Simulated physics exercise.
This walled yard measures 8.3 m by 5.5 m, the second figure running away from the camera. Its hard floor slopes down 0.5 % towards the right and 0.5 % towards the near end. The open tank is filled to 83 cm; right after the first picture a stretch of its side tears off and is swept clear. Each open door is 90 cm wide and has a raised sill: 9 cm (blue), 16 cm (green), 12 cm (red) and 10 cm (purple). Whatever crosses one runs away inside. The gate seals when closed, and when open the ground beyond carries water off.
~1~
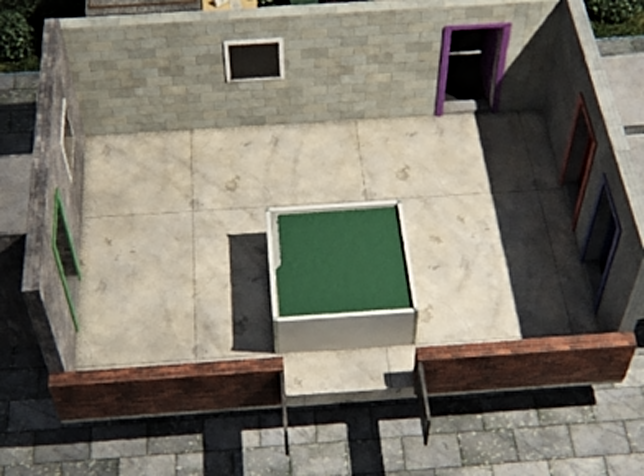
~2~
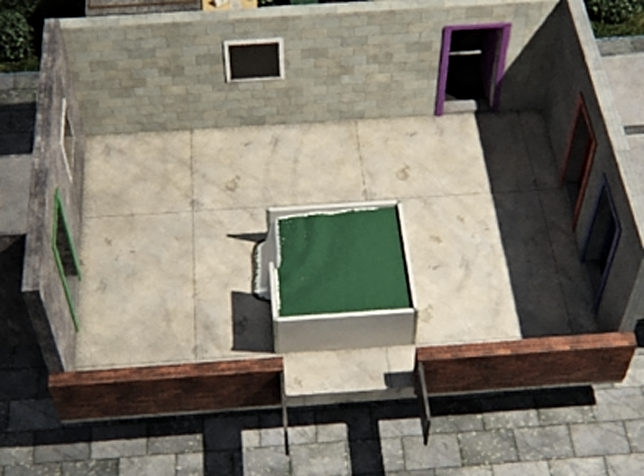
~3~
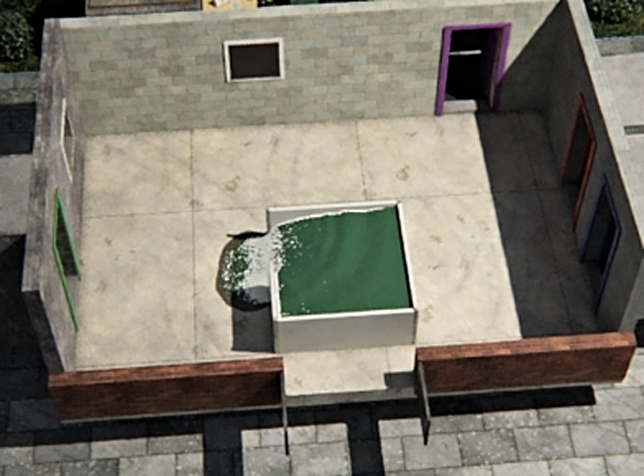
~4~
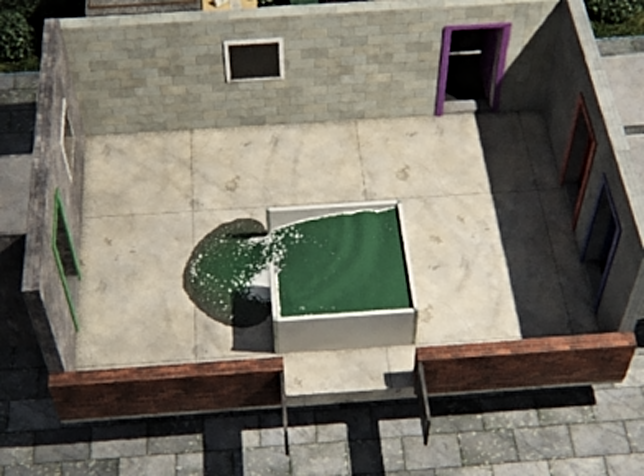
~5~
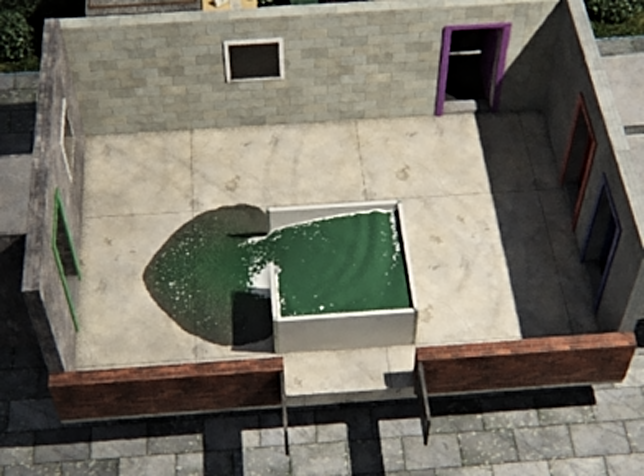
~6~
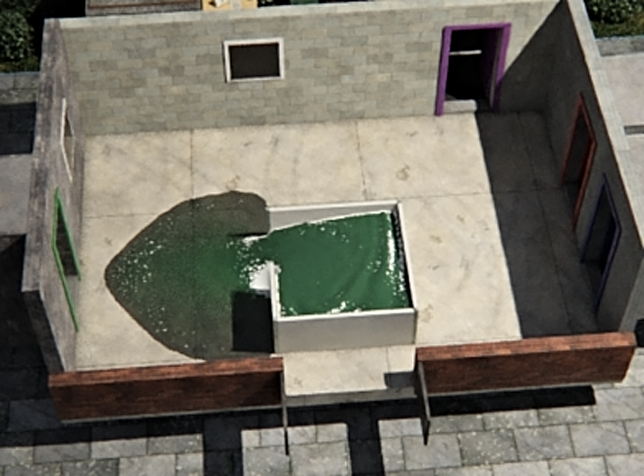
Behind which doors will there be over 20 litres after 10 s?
Door by door: At the blue door it does not reach the limit; at the green door it exceeds the limit; at the red door it keeps below the limit; at the purple door it keeps below the limit.
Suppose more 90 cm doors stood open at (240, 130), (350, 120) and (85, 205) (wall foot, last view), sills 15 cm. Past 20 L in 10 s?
In turn: Not over, under, above.
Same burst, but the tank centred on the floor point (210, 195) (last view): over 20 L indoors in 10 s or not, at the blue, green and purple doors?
Against that limit: Blue above, green under, purple under.
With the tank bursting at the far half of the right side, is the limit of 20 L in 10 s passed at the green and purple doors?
Then: Green not over, purple past it.
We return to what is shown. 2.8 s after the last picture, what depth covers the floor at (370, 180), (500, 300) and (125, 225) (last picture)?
About 0, 0 and 10 cm.
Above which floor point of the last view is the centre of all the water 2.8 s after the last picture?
Near (227, 266).
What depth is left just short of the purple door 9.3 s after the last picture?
Some 2.0 cm.
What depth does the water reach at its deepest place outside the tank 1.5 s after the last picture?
Up to some 52 cm.
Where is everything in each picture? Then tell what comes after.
In the first picture, still water, 83 cm deep, in the open tank at (340, 261).
In the second picture, water pours out at (273, 261) and has run 0.6 m, to (261, 245); typically 7 cm deep outside, 83 cm at the open tank's back.
In the third picture, the front is at (223, 291), 0.9 m from the gap at (273, 261); 1.0 m2 of floor is under water; 83 cm left at the back of the open tank.
In the fourth picture, water pours out at (273, 262) and has run 1.4 m, to (190, 290); typically 9 cm deep outside, 83 cm at the open tank's back.
In the fifth picture, water pours out at (273, 262) and has run 2.0 m, to (149, 272); typically 6 cm deep outside, 80 cm at the open tank's back.
In the sixth picture, the front is at (109, 275), 2.7 m from the gap at (273, 261); 6.2 m2 of floor is under water; 70 cm left at the back of the open tank.
Then, 0.7 s after the last picture water covers 30 % of the floor and is deepest (46 cm) near (265, 262); blue door not reached, green door 29 cm at the sill, 23 L in, red door not reached, purple door not reached.
Then, 1.5 s after the last picture water covers 35 % of the floor and is deepest (52 cm) near (86, 144); blue door not reached, green door 33 cm at the sill, 89 L in, red door not reached, purple door not reached.
Then, 2.8 s after the last picture water covers 40 % of the floor and is deepest (27 cm) near (74, 396); blue door not reached, green door 24 cm at the sill, 157 L in, red door not reached, purple door not reached.
Then, 5.3 s after the last picture water covers 80 % of the floor and is deepest (18 cm) near (74, 396); blue door not reached, green door 15 cm at the sill, 183 L in, red door not reached, purple door 3 cm at the sill, 0 L in.
Then, 9.3 s after the last picture water covers 95 % of the floor and is deepest (13 cm) near (74, 396); blue door 9 cm at the sill, 1 L in, green door 10 cm at the sill, 184 L in, red door 10 cm at the sill, 0 L in, purple door 2 cm at the sill, 0 L in.
